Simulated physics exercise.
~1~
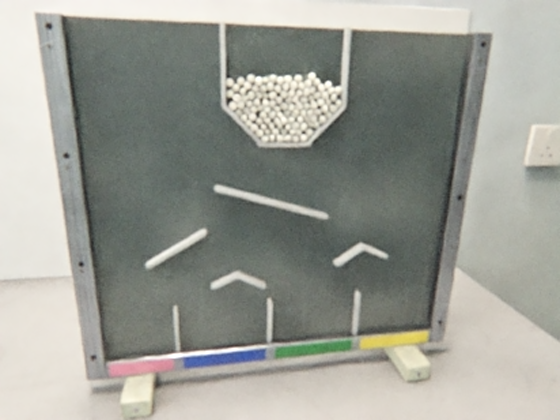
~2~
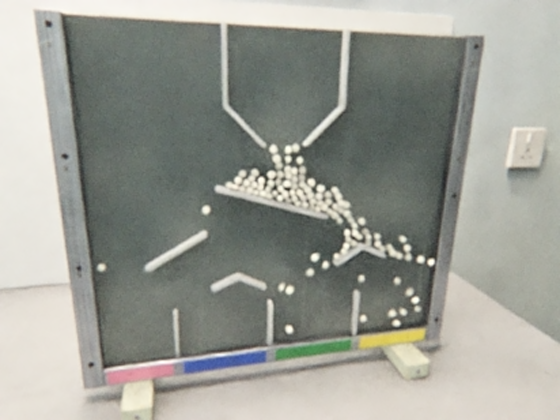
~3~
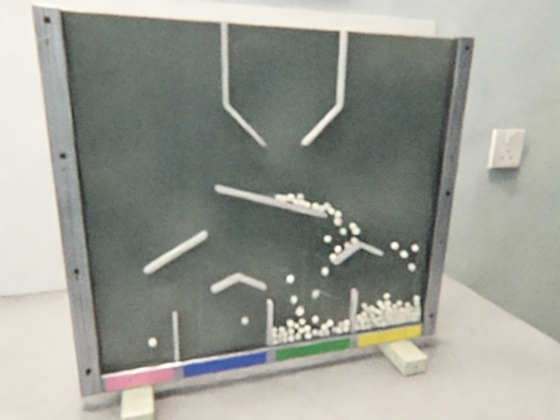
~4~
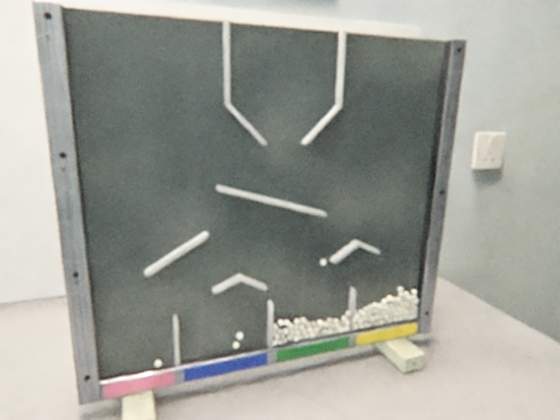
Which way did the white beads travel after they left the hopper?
The white beads moved down, spilling over the ledges toward the bins at the bottom.
